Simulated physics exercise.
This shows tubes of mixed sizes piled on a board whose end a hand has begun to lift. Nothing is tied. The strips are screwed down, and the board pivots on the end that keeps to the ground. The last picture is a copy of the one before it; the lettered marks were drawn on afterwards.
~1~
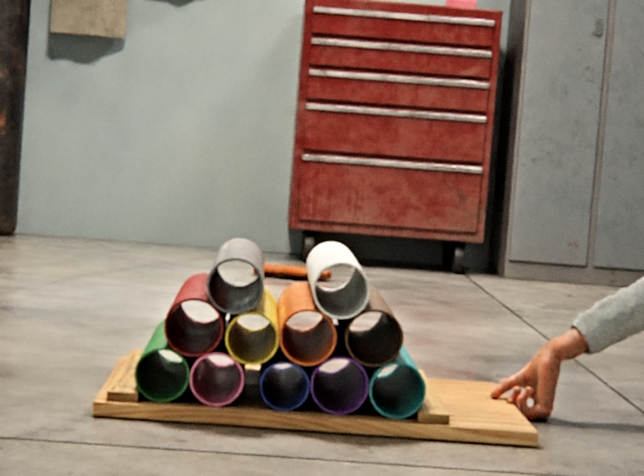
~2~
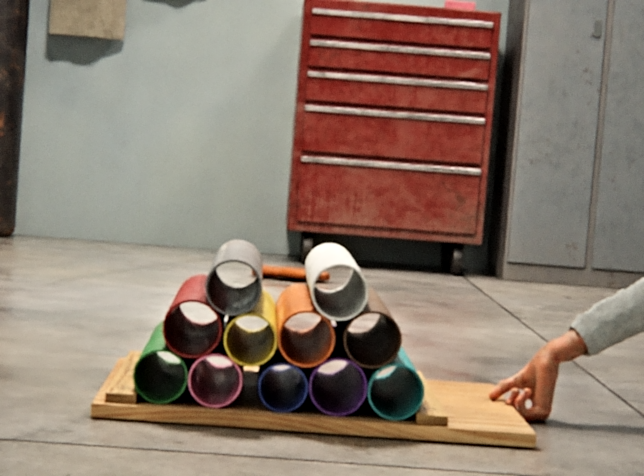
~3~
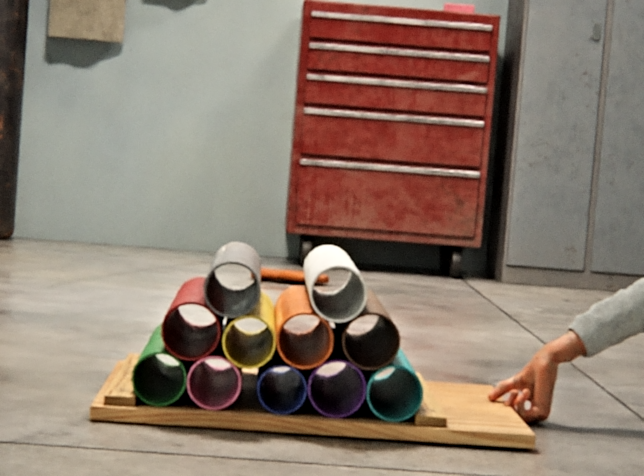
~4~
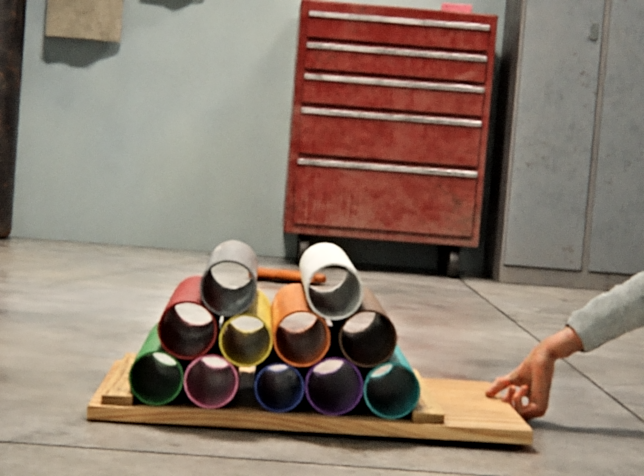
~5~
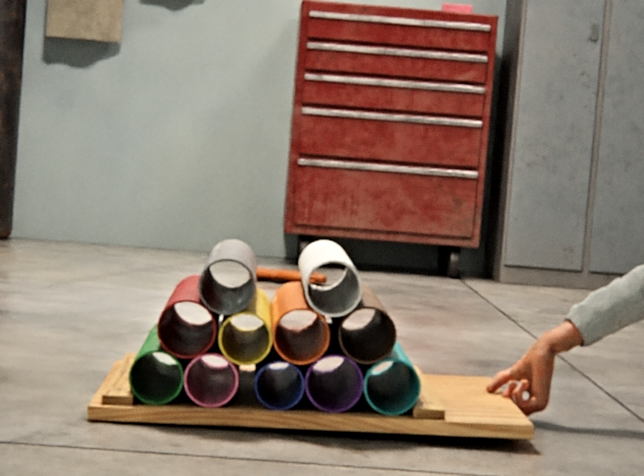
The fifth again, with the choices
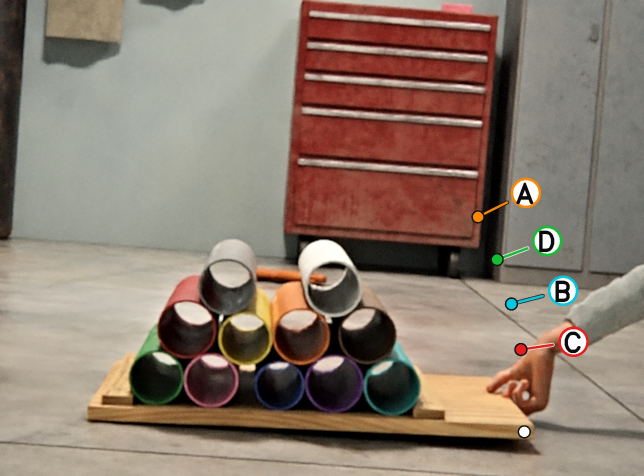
In this clip, a hand rests at the right end of a wooden board holding a stack of colourful tubes, with gray and white ones on top, in front of a red tool chest, and almost nothing moves.
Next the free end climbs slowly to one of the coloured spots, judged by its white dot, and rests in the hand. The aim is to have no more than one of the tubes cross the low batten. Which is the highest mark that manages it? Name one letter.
It can be raised to C.
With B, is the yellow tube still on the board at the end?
The yellow tube: No.
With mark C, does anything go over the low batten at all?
No, at C.
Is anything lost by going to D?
Yes.
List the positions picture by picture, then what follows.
The first frame shows pink tube (217, 379); blue tube (285, 386); purple tube (340, 385).
The second frame shows purple tube (338, 387); turquoise tube (396, 392).
The third frame shows board (310, 397); turquoise tube (395, 393); orange tube (305, 340).
The fourth frame shows board (307, 394); green tube (156, 378); pink tube (211, 381).
The fifth frame shows board (308, 392); green tube (156, 377); pink tube (211, 380).
On the marked copy, A at (478, 217); B at (512, 304); C at (521, 350); D at (497, 259); the white dot at (524, 432).
Following C. Soon after the start, board at 11°.
Later, board at 13°.
In the end, board at 13°, none over the low batten.
As for the rest, A eleven over the low batten; B five over the low batten; D eleven over the low batten.
